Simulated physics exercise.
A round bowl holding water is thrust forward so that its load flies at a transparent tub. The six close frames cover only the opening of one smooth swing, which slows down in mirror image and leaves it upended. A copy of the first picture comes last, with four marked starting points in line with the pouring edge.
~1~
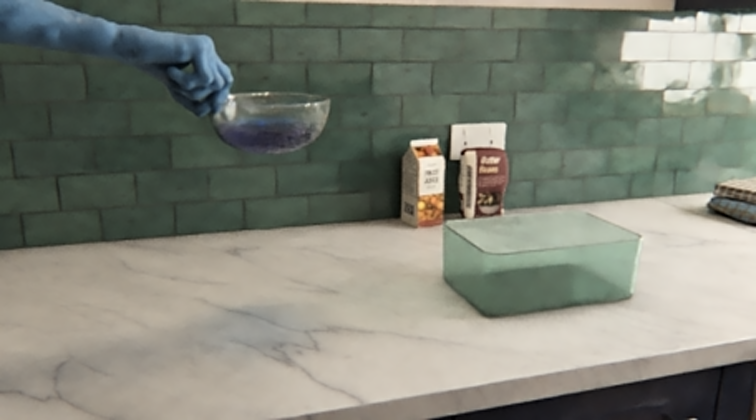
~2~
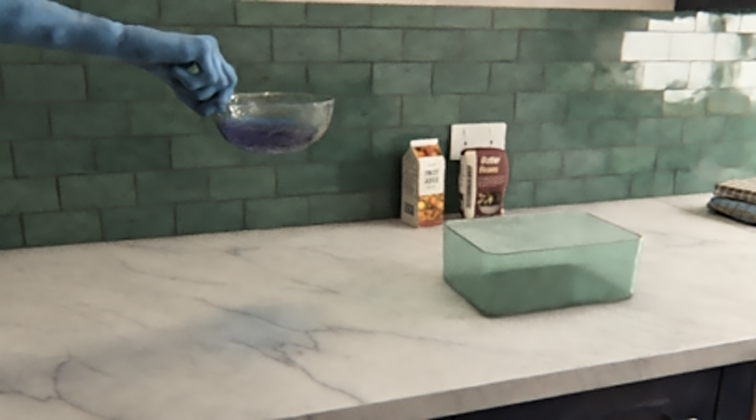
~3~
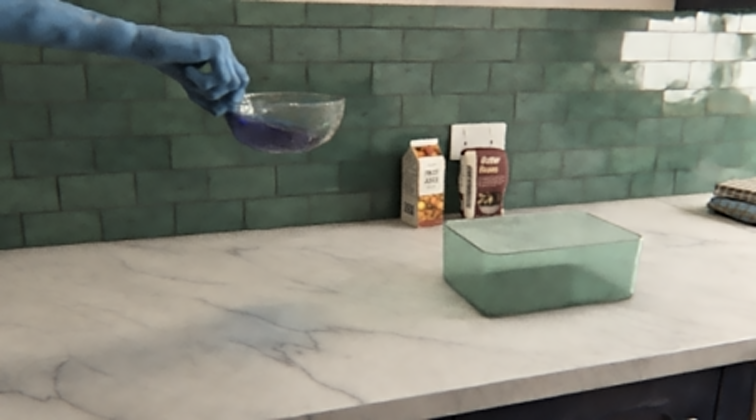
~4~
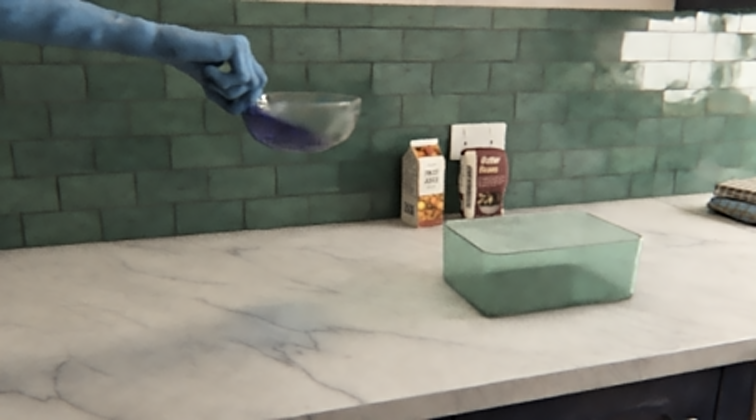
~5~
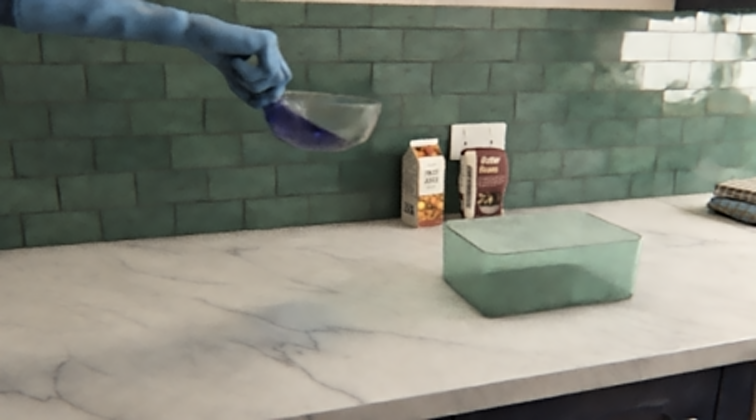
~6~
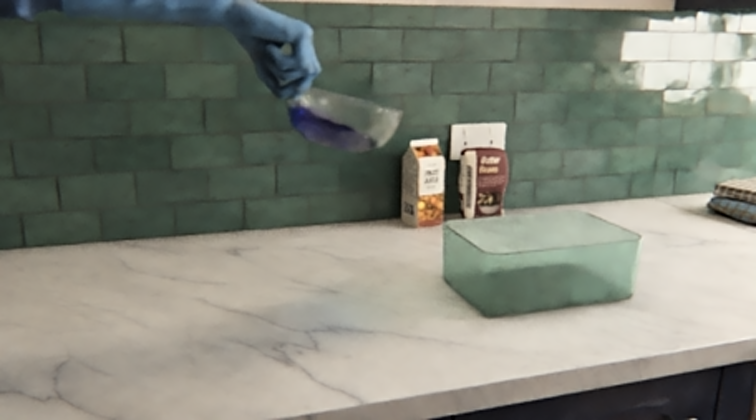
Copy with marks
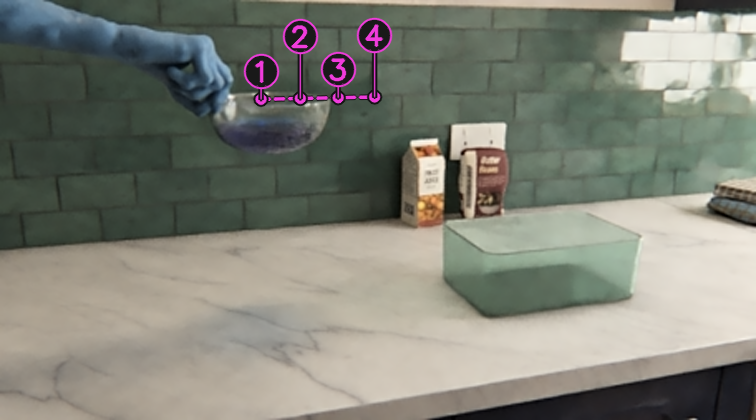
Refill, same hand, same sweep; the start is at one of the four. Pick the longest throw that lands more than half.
Choose 2.
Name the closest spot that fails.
It is 1.
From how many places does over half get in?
Three of them.
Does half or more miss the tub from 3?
No, that is safe.
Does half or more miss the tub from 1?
Yes, that goes wrong.
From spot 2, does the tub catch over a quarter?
Yes, clearly.
On the marked copy, 1 at (261, 99); 2 at (300, 98); 3 at (338, 97); 4 at (374, 97).
With 1, about 37 % lands in the tub, 56 % falls short and 8 % goes beside or beyond.
With 2, about 62 % lands in the tub, 28 % falls short and 11 % goes beside or beyond.
With 3, about 76 % lands in the tub, 13 % falls short and 11 % goes beside or beyond.
With 4, about 86 % lands in the tub, 9 % falls short and 5 % goes beside or beyond.
